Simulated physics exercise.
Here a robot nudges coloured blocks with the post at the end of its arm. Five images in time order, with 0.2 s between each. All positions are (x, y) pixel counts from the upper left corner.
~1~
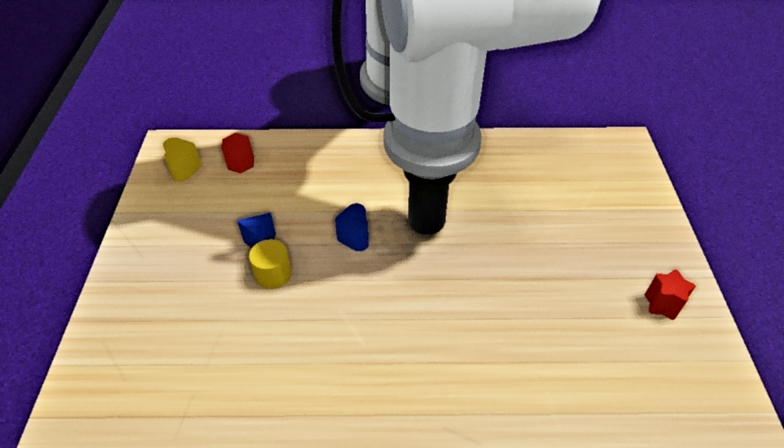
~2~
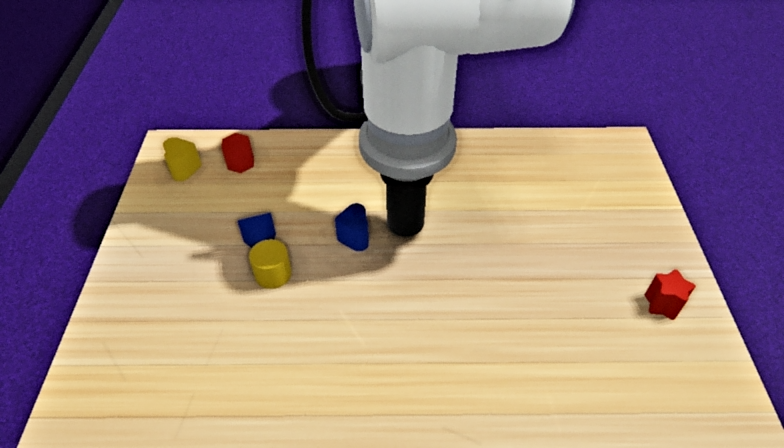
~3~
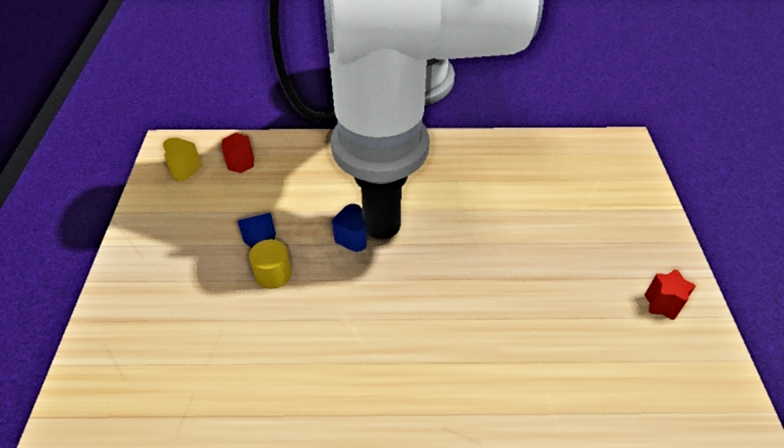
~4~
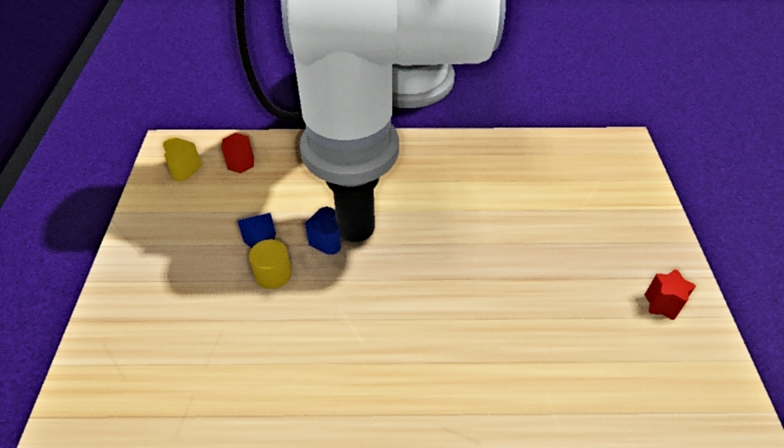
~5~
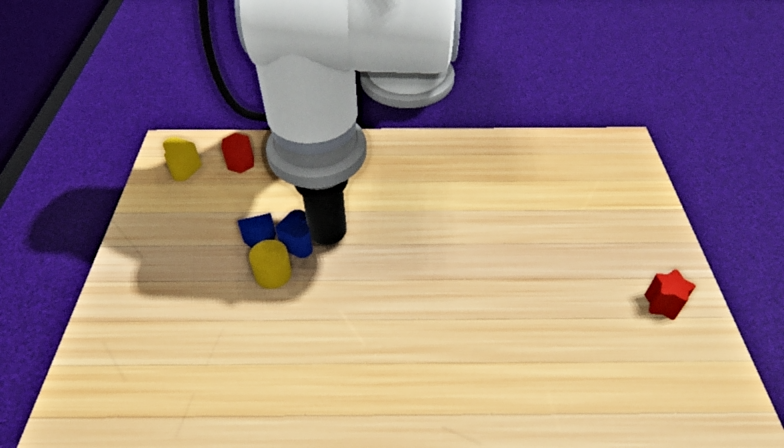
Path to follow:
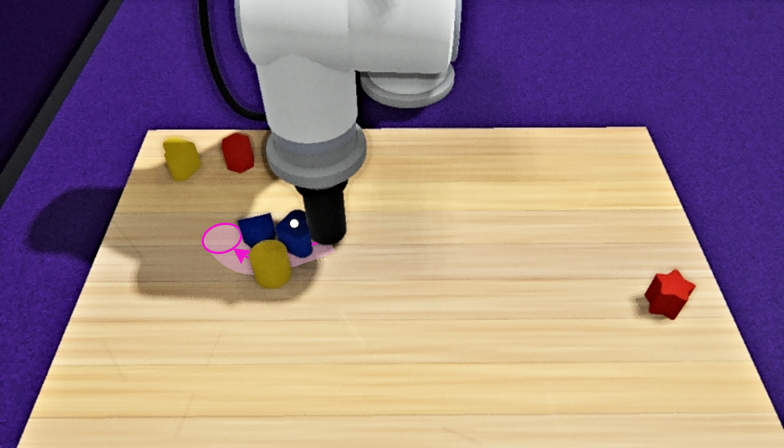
The robot arm's black post moved left across the wooden board until it met the blue heart block, then pushed it left, right up beside the blue triangular block and the yellow round one.
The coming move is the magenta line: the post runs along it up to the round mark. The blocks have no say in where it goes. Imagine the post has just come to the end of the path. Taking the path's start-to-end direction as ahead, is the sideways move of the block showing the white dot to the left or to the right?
Gets pushed left.
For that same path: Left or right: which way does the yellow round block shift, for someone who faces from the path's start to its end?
Seen from start to end, it moves left.
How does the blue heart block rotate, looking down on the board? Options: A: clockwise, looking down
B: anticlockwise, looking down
The one that fits is B, anticlockwise, looking down.
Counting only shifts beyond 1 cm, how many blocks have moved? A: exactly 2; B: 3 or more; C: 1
Letter B.
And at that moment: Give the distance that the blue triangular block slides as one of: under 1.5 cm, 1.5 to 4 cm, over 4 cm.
It goes a long way, over 4 cm.
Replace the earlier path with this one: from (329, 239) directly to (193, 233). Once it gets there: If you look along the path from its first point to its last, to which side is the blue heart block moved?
Displaced left.
The drawn path runs from (329, 239) by way of (290, 252) and (249, 258) to (222, 238); the dot is on the blue heart block.
What follows on the original path. One third of the way, post at (287, 246); blue triangular block at (234, 223), turned 30° clockwise; yellow round block at (252, 265); blue heart block at (251, 235).
Two thirds of the way, post at (247, 251); blue triangular block at (209, 218), turned 70° clockwise; yellow round block at (245, 270); blue heart block at (209, 241).
At the end, post at (220, 231); blue triangular block at (191, 206), turned 25° clockwise; yellow round block at (245, 270); blue heart block at (190, 238), turned 35° anticlockwise.
